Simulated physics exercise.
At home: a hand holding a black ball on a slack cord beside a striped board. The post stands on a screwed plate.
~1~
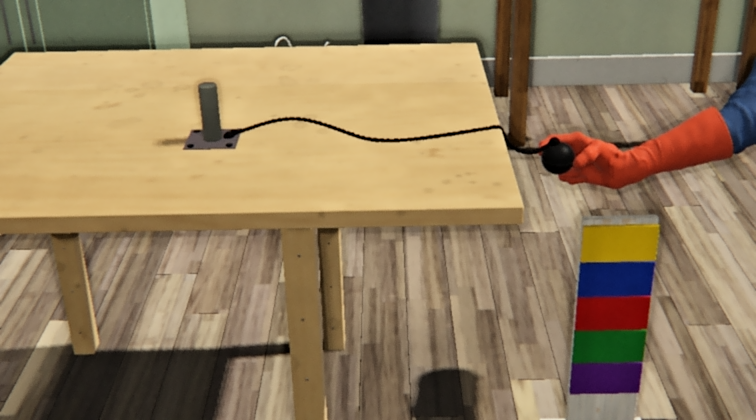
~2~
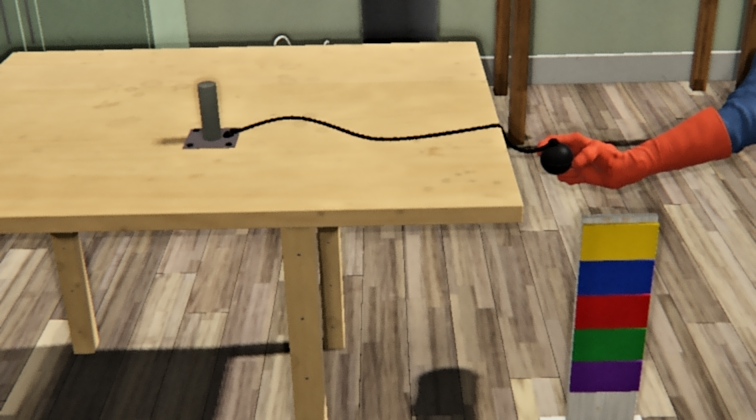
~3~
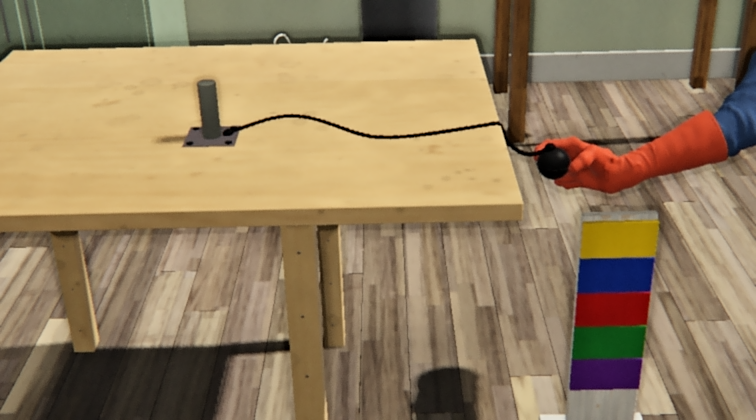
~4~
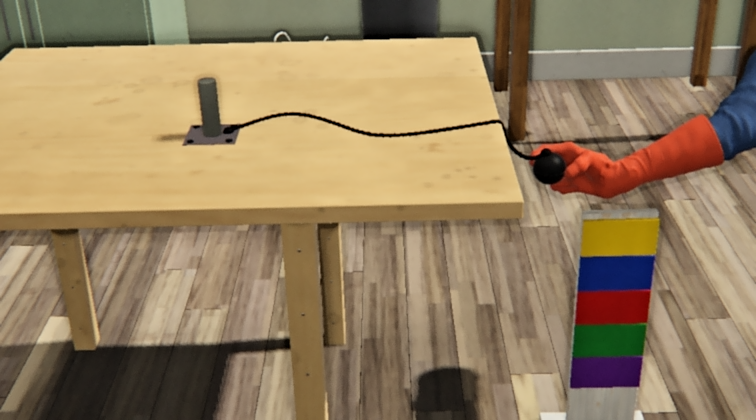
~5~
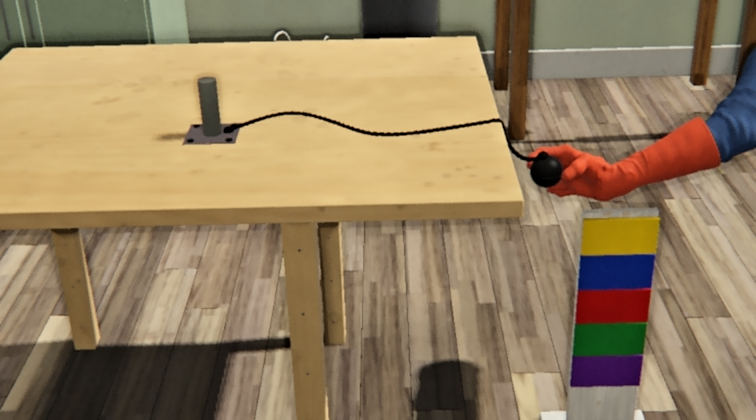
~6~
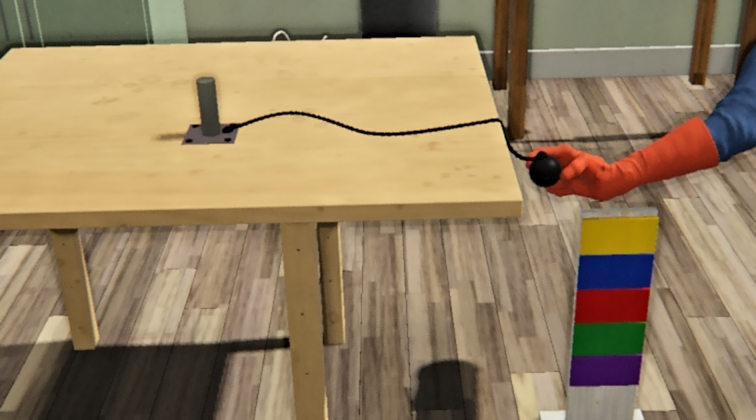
A gloved hand holding a black ball on a slack cord moves slightly left and down.
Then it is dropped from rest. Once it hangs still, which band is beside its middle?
The cord holds its middle at yellow.
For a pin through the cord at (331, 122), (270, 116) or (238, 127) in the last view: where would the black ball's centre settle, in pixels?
The places are (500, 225), (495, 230) and (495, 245).
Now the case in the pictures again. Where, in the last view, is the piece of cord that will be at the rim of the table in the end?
That spot is around (463, 126).
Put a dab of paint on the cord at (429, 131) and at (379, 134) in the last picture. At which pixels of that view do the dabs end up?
They go to (467, 122) and to (418, 124).
A little later, ball near (530, 233); level with yellow.
Next, ball near (467, 243); level with yellow.
Later still, ball near (492, 243); level with yellow.
When it is over, ball near (492, 244); level with yellow. At yellow.
